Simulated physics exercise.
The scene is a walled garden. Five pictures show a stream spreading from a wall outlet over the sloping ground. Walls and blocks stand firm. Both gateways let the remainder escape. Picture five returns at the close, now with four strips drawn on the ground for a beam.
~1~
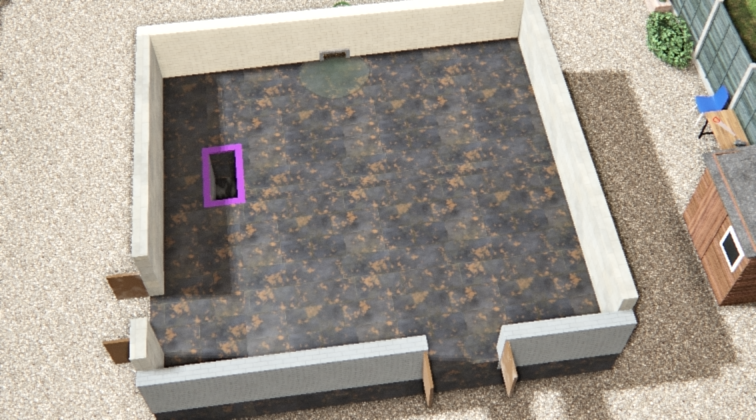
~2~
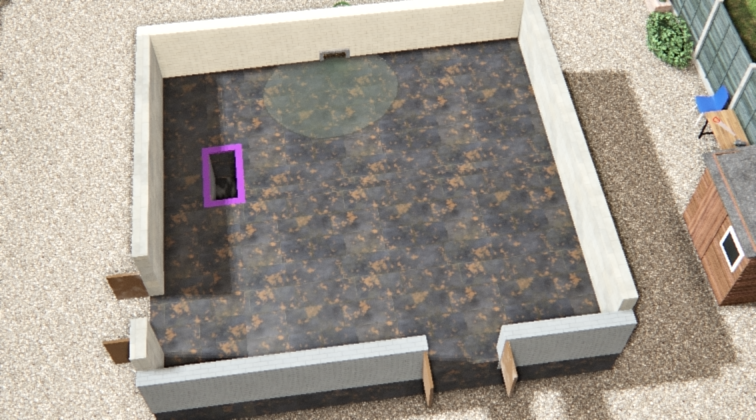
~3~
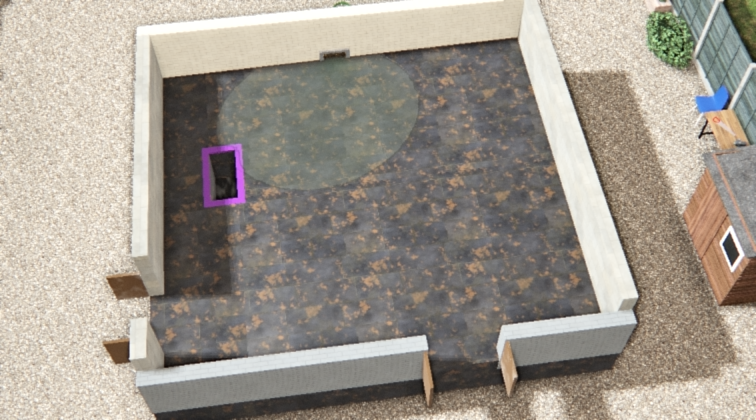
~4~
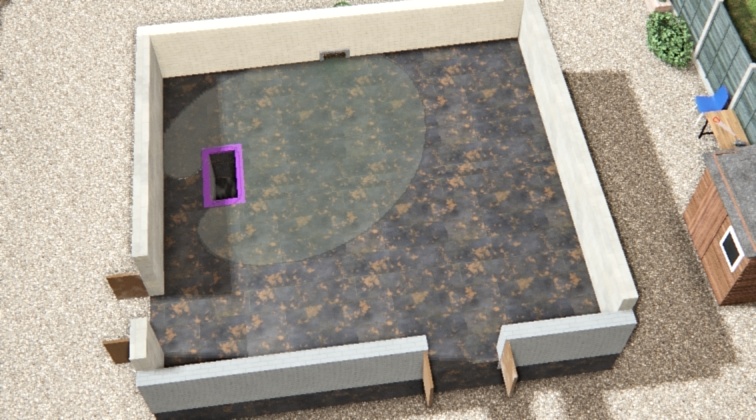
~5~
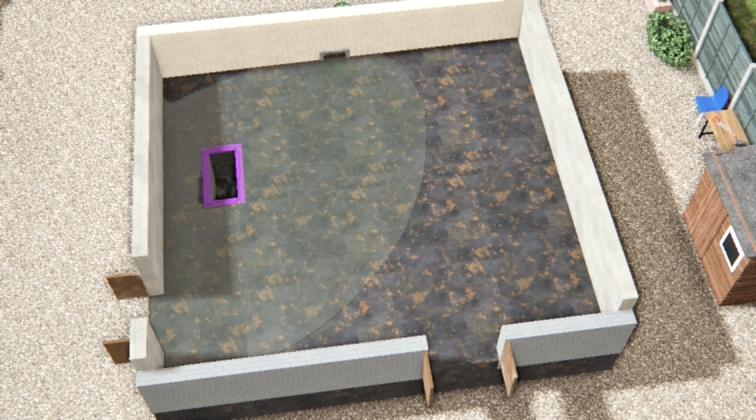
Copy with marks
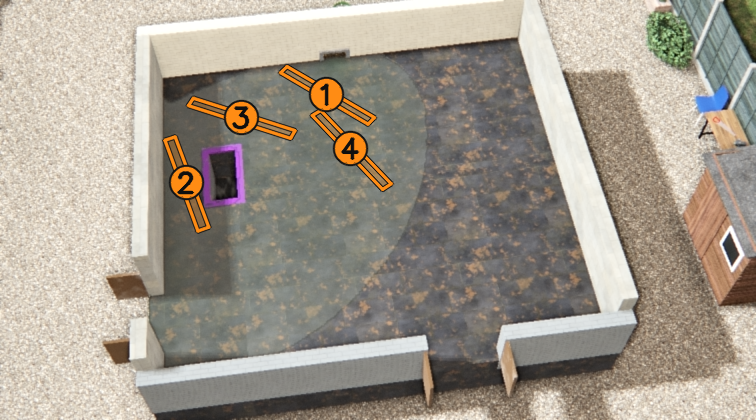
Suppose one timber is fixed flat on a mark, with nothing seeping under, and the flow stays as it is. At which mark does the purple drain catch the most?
2 is best.
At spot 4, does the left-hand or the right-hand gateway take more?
The left gate.
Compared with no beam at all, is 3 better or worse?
Worse.
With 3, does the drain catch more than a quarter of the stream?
No.
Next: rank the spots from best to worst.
Best to worst: 2, 4, 3, 1.
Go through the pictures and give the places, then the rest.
Outfall at (334, 54); purple drain at (223, 175); open gate at (164, 324); open gate at (460, 352); water covers 2 % of the ground and shows as far out as (345, 92); purple drain still dry.
Water covers 9 % of the ground and shows as far out as (290, 128); purple drain still dry.
Water covers 20 % of the ground and shows as far out as (242, 170); purple drain still dry.
Water covers 33 % of the ground and shows as far out as (220, 251); purple drain taking water.
Water covers 50 % of the ground and shows as far out as (165, 349); purple drain taking water.
On the marked copy, 1 from (283, 69) to (371, 120); 2 from (170, 138) to (203, 229); 3 from (190, 101) to (292, 134); 4 from (316, 112) to (386, 186).
With 1, next to none of the stream runs into the purple drain, about 98 % out by the gates.
With 2, about 39 % of the stream runs into the purple drain, about 61 % out by the gates.
With 3, about 11 % of the stream runs into the purple drain, about 89 % out by the gates.
With 4, about 26 % of the stream runs into the purple drain, about 73 % out by the gates.
